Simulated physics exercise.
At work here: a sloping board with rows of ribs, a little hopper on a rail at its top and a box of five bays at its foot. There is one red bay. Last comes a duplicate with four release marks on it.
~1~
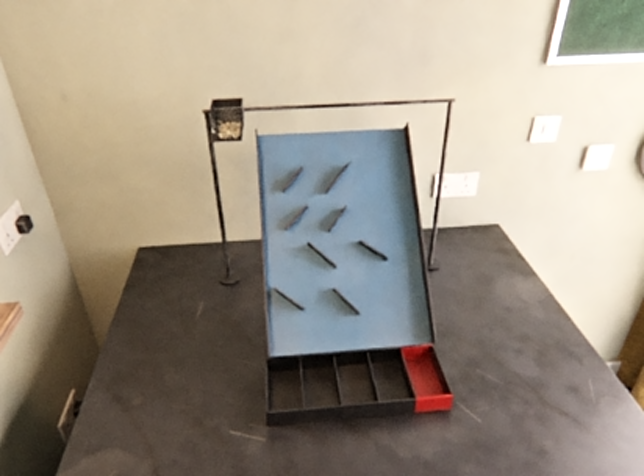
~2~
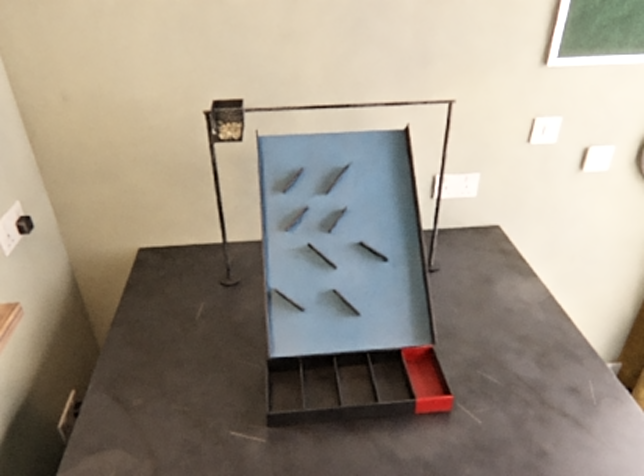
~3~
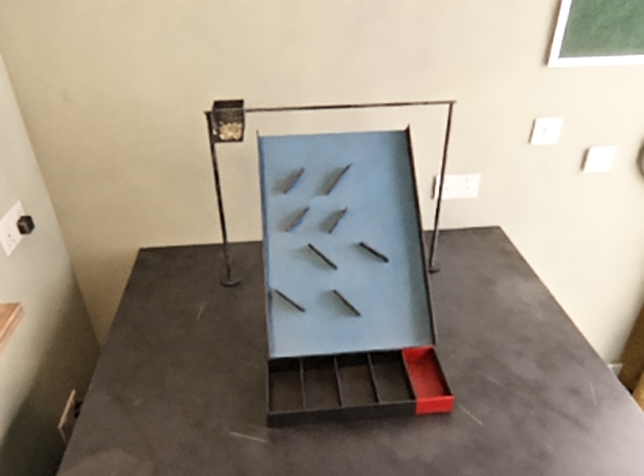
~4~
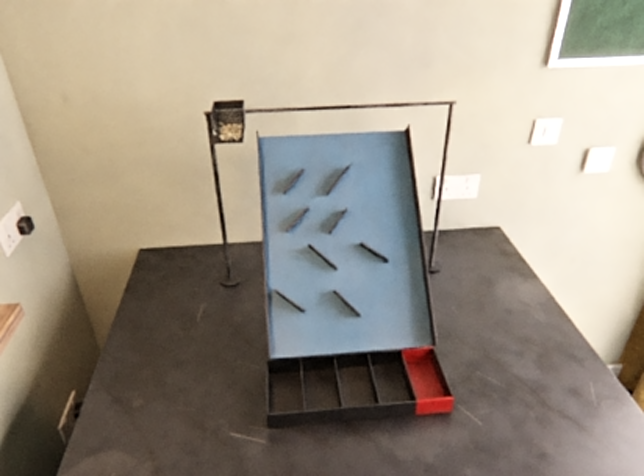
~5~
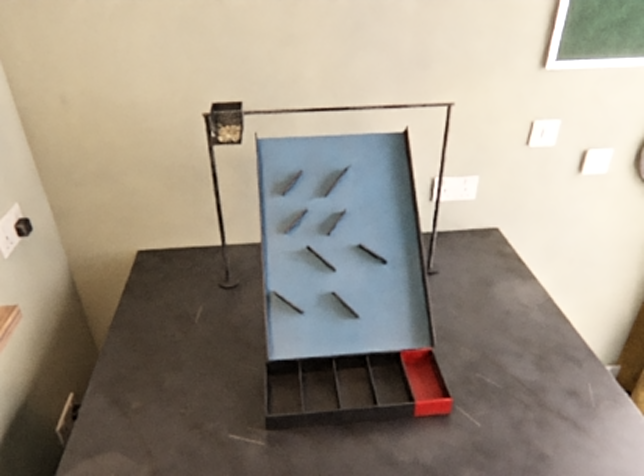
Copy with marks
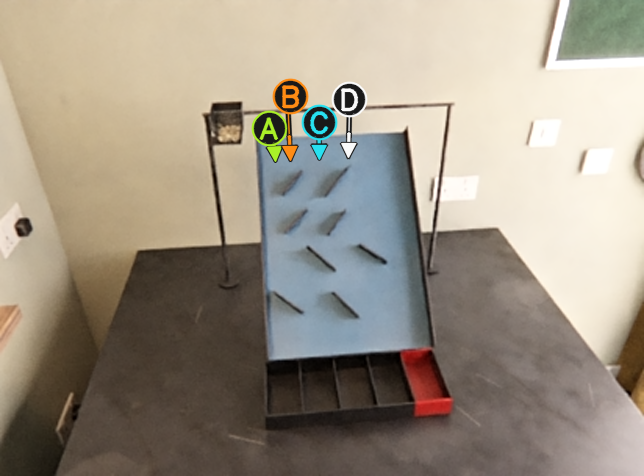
A sloping blue board with angled ribs standing still on a dark table, a small hopper above and one red bay below.
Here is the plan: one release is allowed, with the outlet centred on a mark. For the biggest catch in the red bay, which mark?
The best mark is D.
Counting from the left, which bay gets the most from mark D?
The fifth.
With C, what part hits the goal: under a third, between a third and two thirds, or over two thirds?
Under a third.
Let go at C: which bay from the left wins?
The fourth.
On the marked copy, mark A meets the board at (275, 156); mark B meets the board at (290, 155); mark C meets the board at (319, 154); mark D meets the board at (348, 152).
Choosing A, none in the red bay, nearly all in other bays.
Choosing B, none in the red bay, nearly all in other bays.
Choosing C, none in the red bay, all in other bays.
Choosing D, about two thirds in the red bay, about a third in other bays.
